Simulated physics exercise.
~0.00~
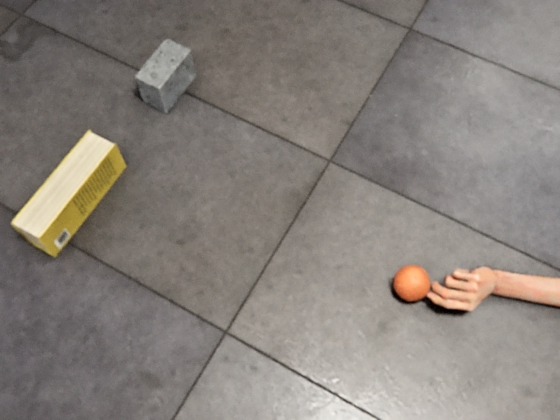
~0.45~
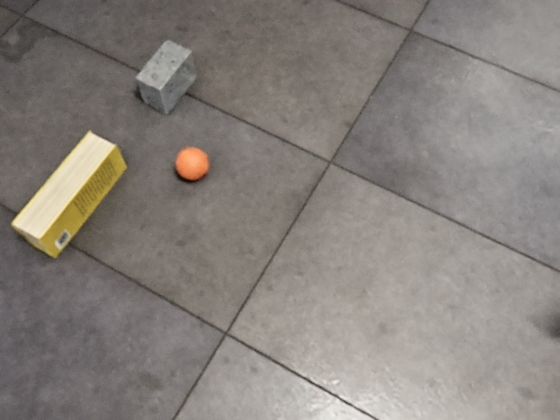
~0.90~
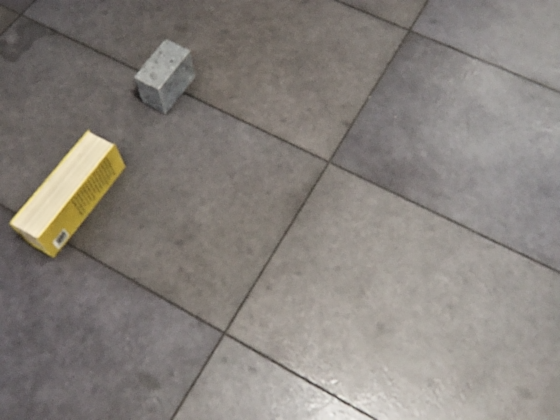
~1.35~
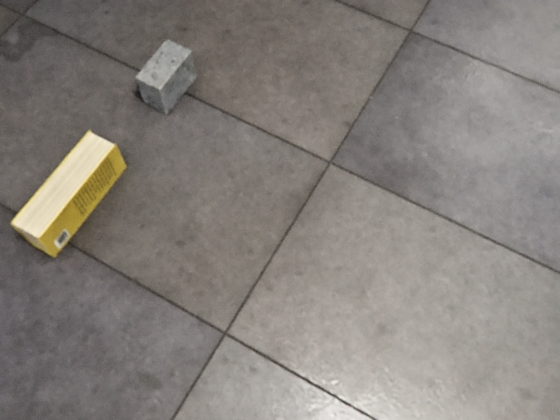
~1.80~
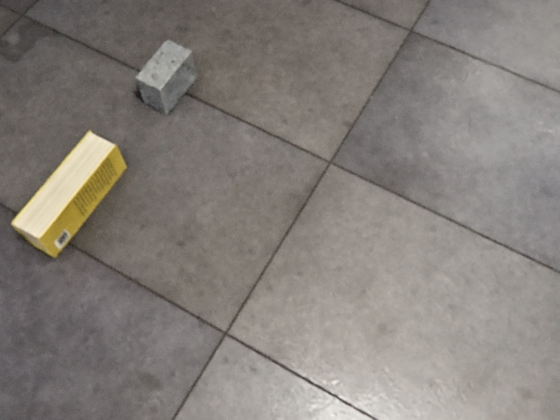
At the start, a hand reaches in from the right and holds an orange on a grey tiled floor, while a thick yellow book and a grey brick stand apart on the left. The hand lets go and draws back out of view as the orange rolls left and up across the tiles. It closes in on the open space between the book and the brick. The orange then rolls through the gap and is gone from view. Neither the book nor the brick is shifted, and at the end only those two remain on the floor.
